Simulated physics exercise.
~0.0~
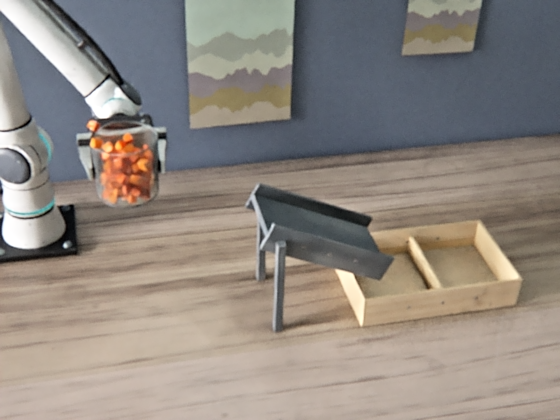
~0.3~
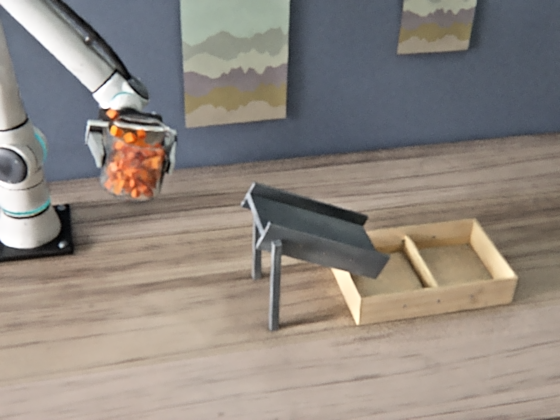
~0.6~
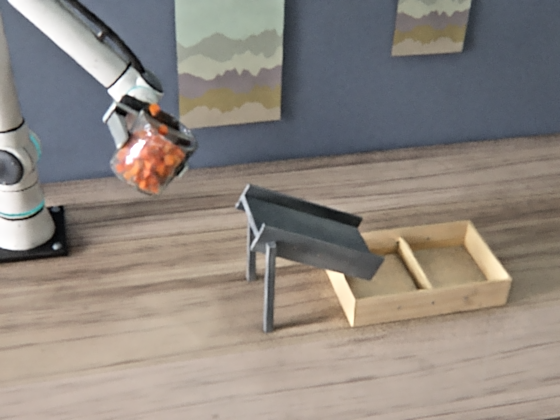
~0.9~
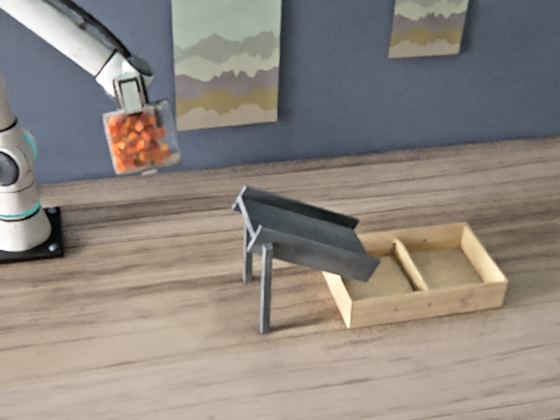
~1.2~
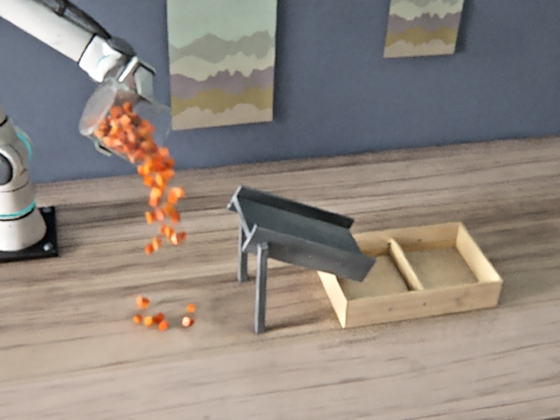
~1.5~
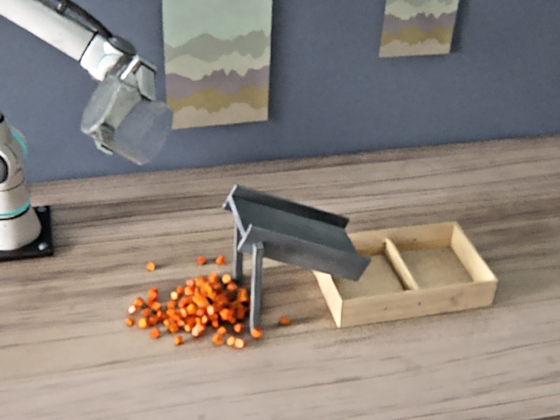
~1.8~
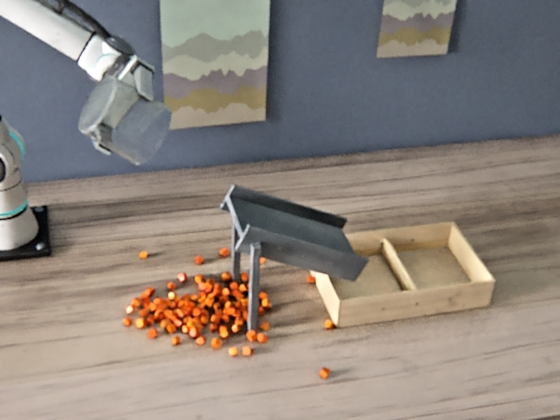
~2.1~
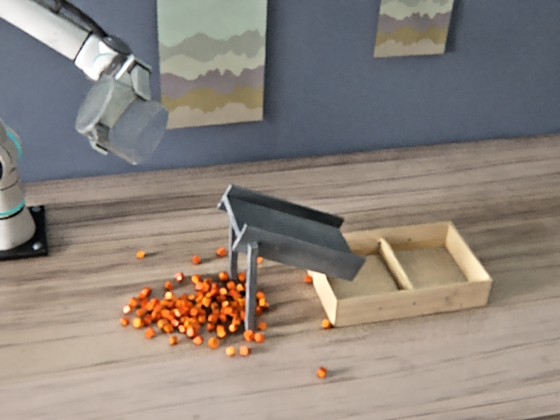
A robot arm tips a clear cup, spilling orange vegetable pieces onto the table beside a chute.
